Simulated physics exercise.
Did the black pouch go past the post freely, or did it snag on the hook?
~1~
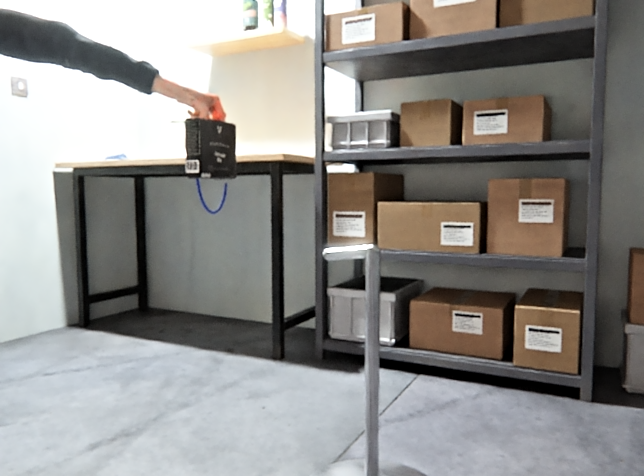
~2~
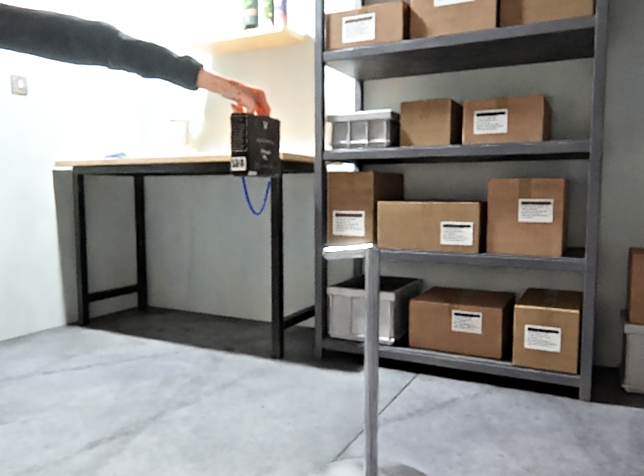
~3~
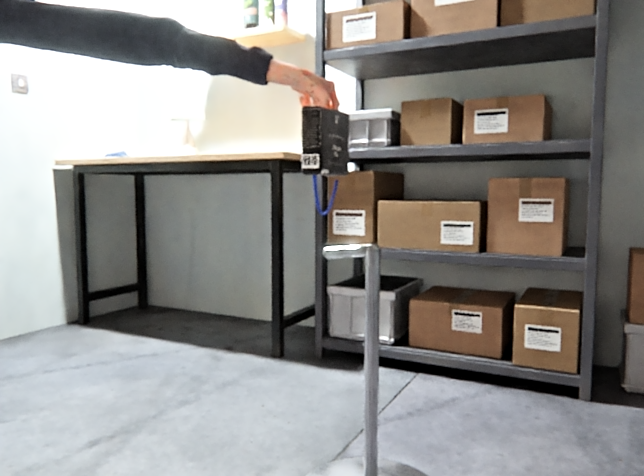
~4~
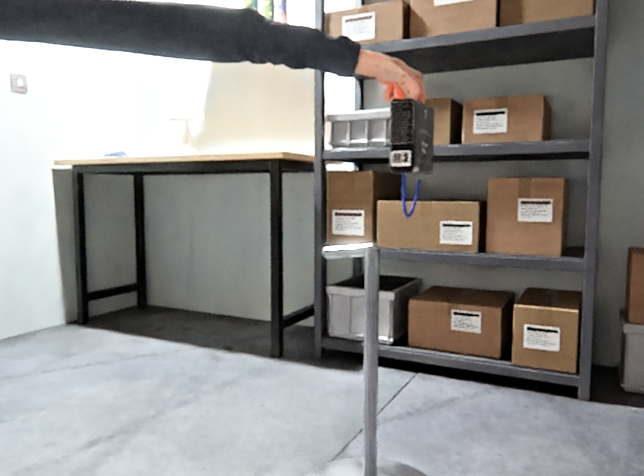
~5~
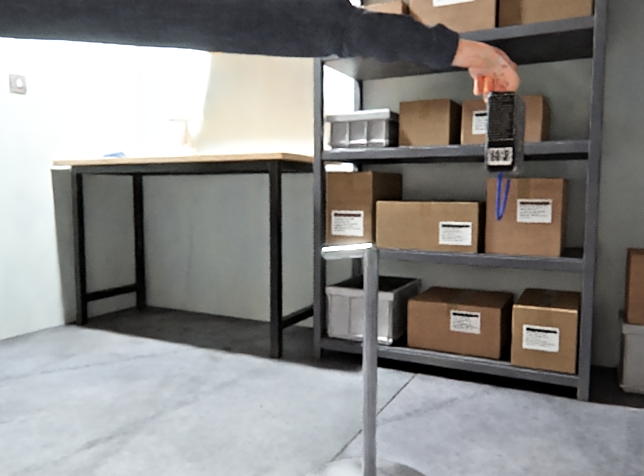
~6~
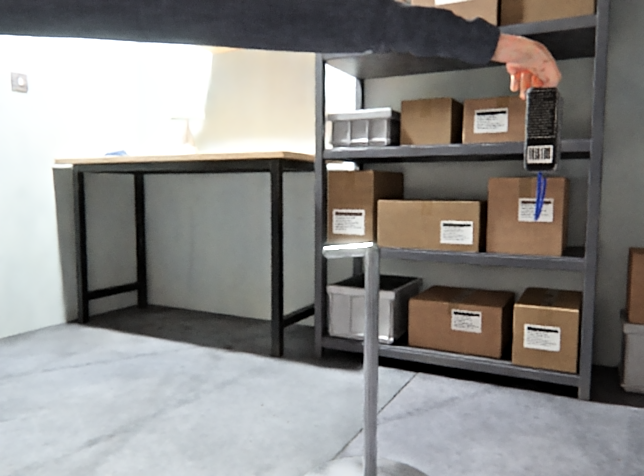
The black pouch went past the post freely, with its blue loop still hanging loose below it.
